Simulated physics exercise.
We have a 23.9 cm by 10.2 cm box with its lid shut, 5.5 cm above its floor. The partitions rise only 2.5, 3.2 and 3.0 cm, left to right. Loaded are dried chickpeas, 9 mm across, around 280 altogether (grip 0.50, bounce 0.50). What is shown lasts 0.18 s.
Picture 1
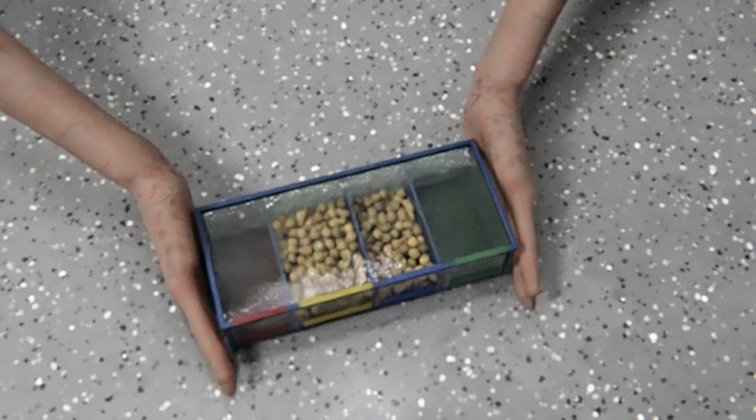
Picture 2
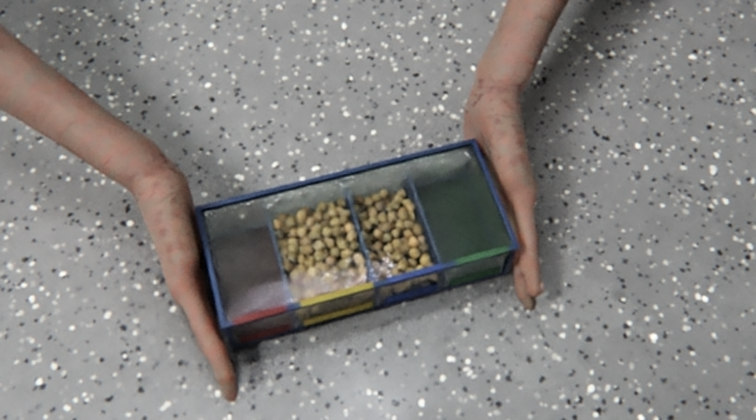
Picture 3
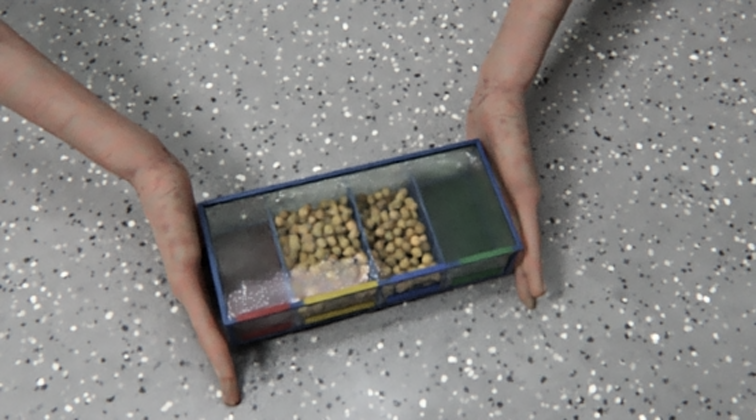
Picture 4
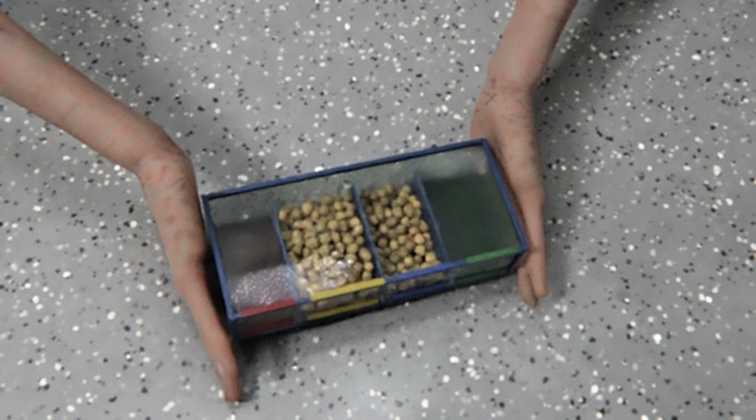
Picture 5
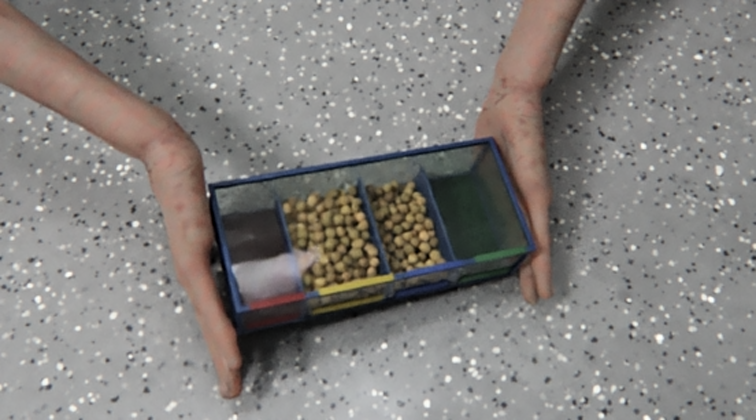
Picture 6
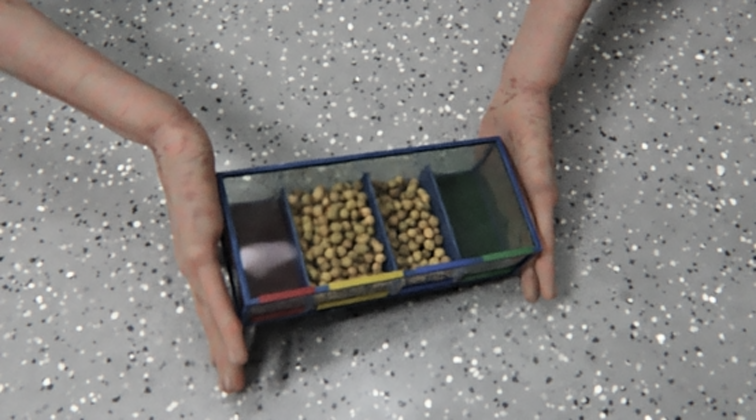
Two hands tilt a clear-lidded, blue-edged box and shift it slightly rightward above a grey floor speckled black and white, seen from above by a still camera. Dried chickpeas fill the two middle compartments, between an empty one marked red at left and an empty green one at right. The tilt grows gradually, pale reflections slide across the lid, and the chickpeas stay in their compartments.
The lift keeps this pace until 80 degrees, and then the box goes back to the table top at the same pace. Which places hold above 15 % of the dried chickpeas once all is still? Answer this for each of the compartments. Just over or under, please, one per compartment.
Red: Under, blue: Over, green: Over, yellow: Over.
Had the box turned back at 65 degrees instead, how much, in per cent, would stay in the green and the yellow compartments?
In per cent, green 15 and yellow 50.
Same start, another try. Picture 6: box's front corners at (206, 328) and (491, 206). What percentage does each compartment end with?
That leaves red with 50 percent, blue with 15, green with 0 and yellow with 35 percent.
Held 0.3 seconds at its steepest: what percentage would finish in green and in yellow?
You'd end up with green at 35 per cent and yellow at 30 per cent.
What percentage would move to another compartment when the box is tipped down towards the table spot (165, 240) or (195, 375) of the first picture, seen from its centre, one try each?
That would be close to 50 per cent, then close to 45 per cent.
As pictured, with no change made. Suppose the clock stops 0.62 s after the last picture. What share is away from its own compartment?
About 10 %.
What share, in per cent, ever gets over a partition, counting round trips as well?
I'd say near 40 percent of them.
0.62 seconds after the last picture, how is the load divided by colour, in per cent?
It splits as red 0, blue 45, green 5 and yellow 55 percent.
Then, 0.62 s after the last picture, tilt 80 degrees; blue 45 %, green 5 %, yellow 55 %.
Then, 1.04 s after the last picture, tilt 35 degrees; blue 35 %, green 30 %, yellow 35 %.
Then, 1.54 s after the last picture, tilt 0 degrees; blue 35 %, green 30 %, yellow 35 %.
In the end, red 0 %, blue 35 %, green 30 %, yellow 35 %.
